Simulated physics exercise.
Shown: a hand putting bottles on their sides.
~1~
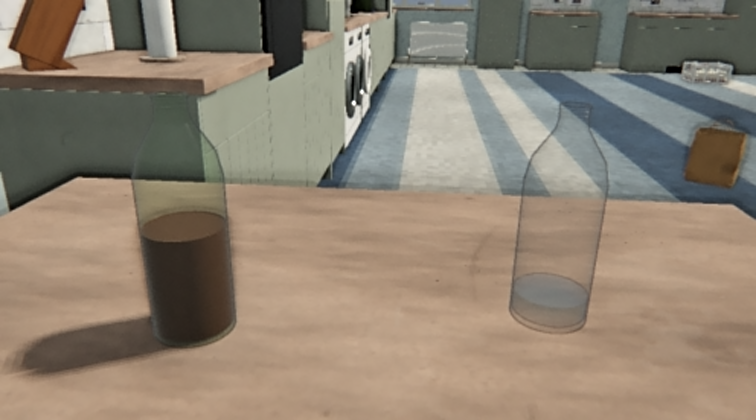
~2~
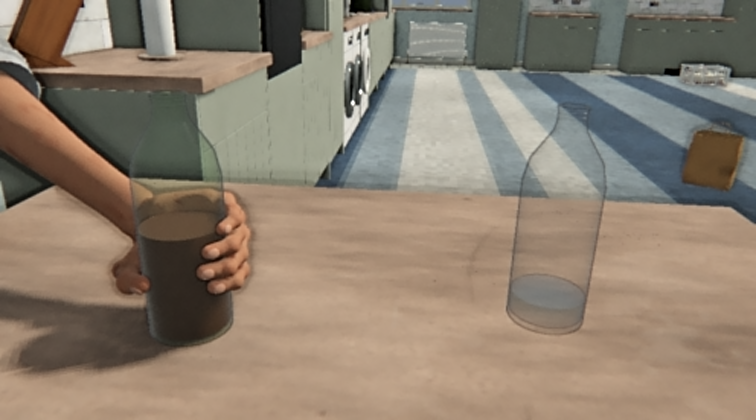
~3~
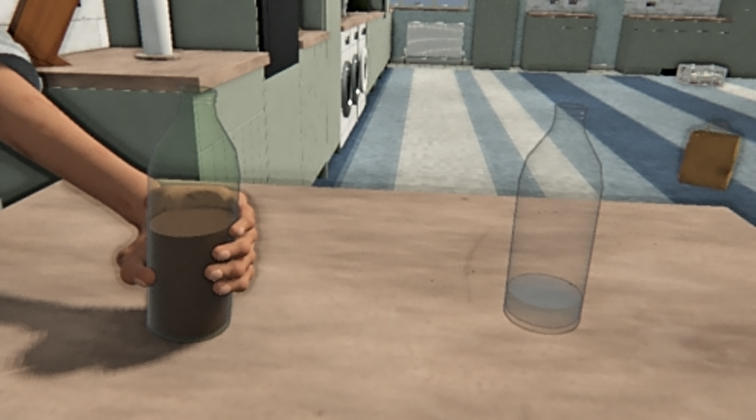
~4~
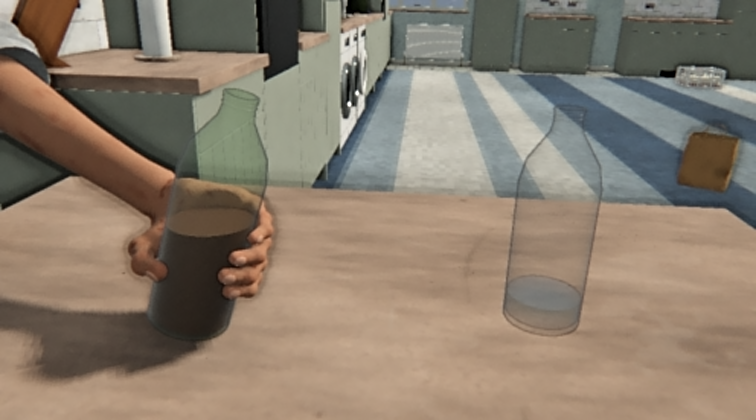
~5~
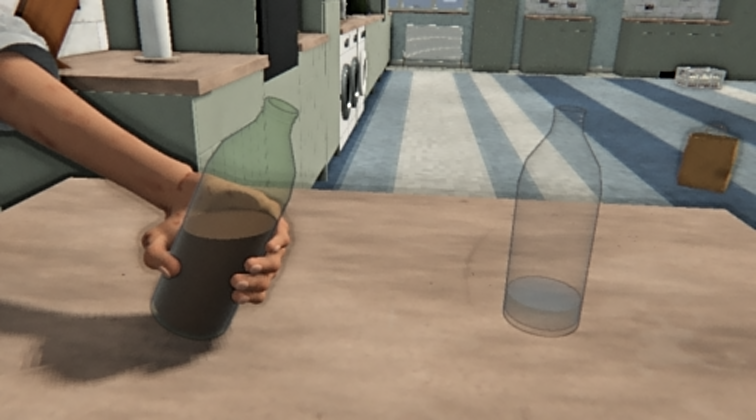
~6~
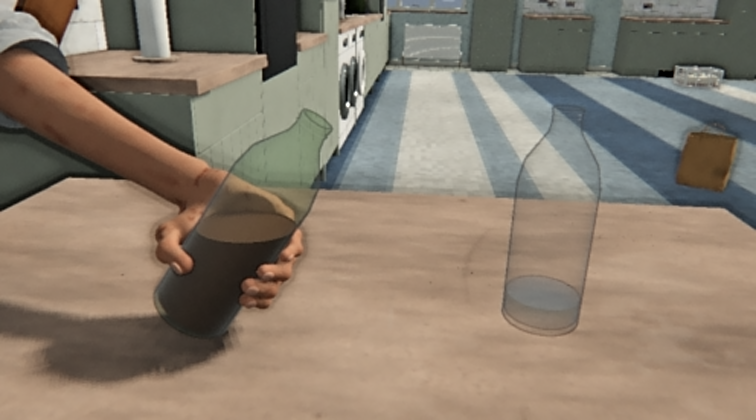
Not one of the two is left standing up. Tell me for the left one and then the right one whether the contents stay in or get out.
Left: They get out. Right: They stay in.
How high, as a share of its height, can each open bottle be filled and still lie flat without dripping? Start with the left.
In order, the limits are 26 % and 26 %.
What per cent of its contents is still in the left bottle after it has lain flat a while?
About 60 %.
A moment on, the left bottle is nearly down; left bottle, all still inside.
Further on, the left bottle lies flat; left bottle, a puddle at its mouth.
When it is over, both lie flat; left bottle, a puddle at its mouth; right bottle, all still inside.
